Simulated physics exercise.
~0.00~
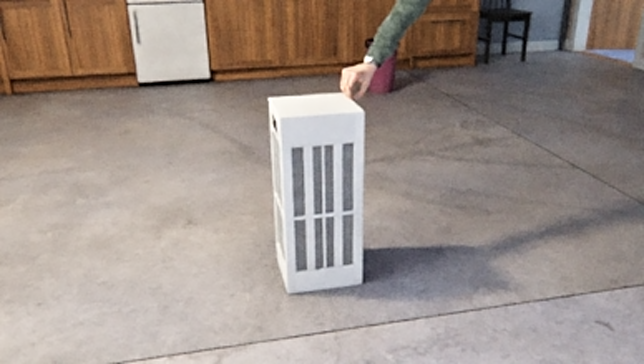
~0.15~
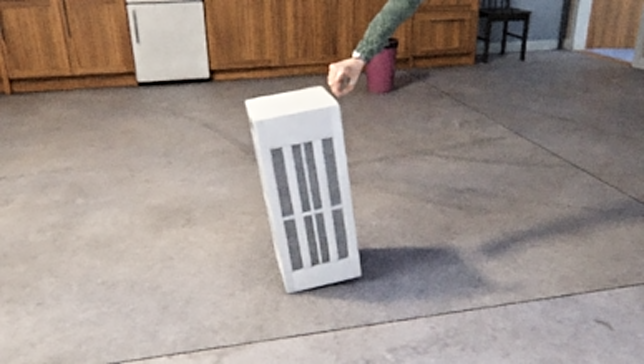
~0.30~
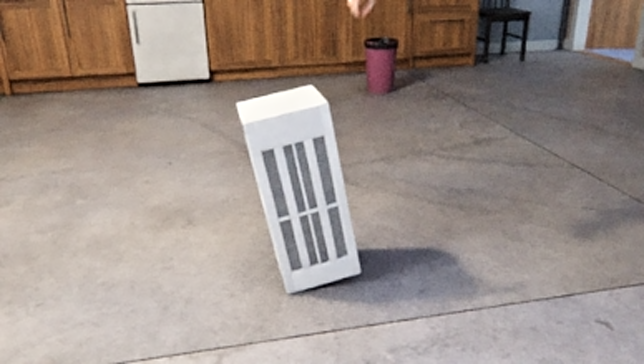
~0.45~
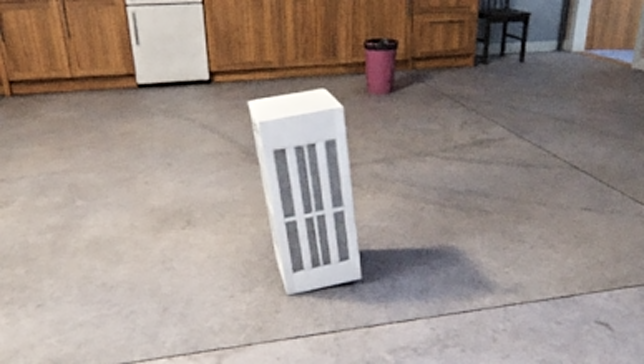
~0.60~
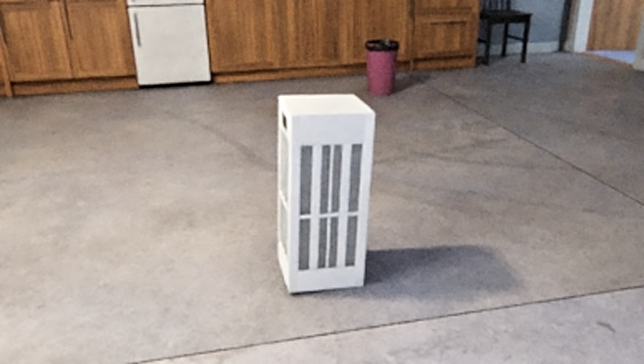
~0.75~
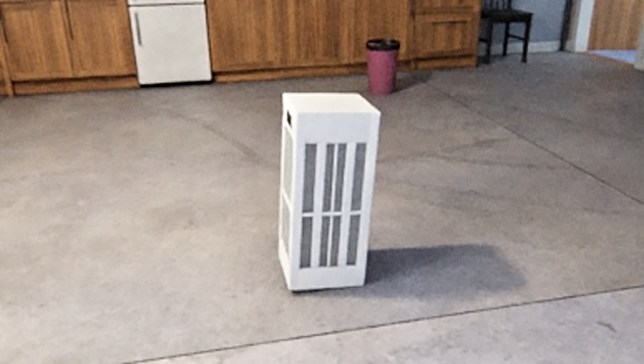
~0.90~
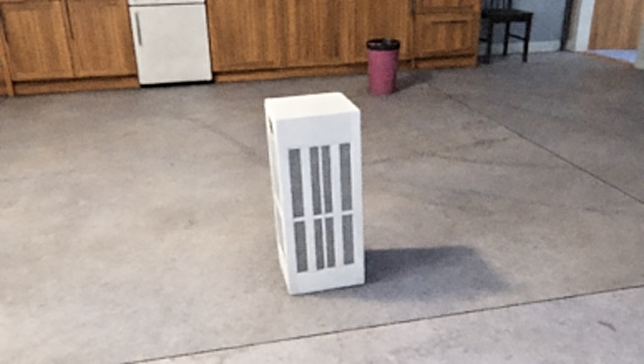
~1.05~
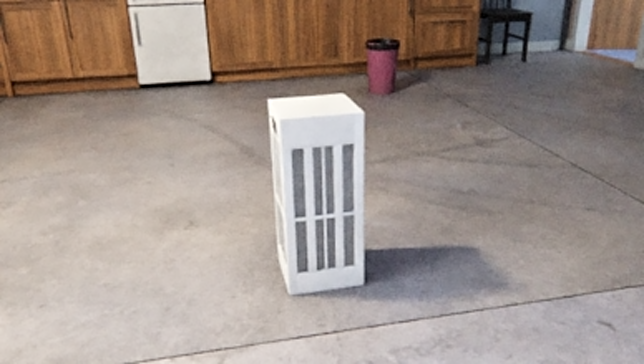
A tall white crate with grey slatted panels stands on a grey concrete floor, seen from slightly above by a gently swaying camera. Behind it are wooden cabinets, a white appliance at the left, a reddish-pink bin and a dark chair toward the right. A hand in a green sleeve reaches in from above and tips the crate to the left, then lets go and draws away. The crate leans left briefly, then swings back to the right. After a small rock back to the left, it settles upright on its base.
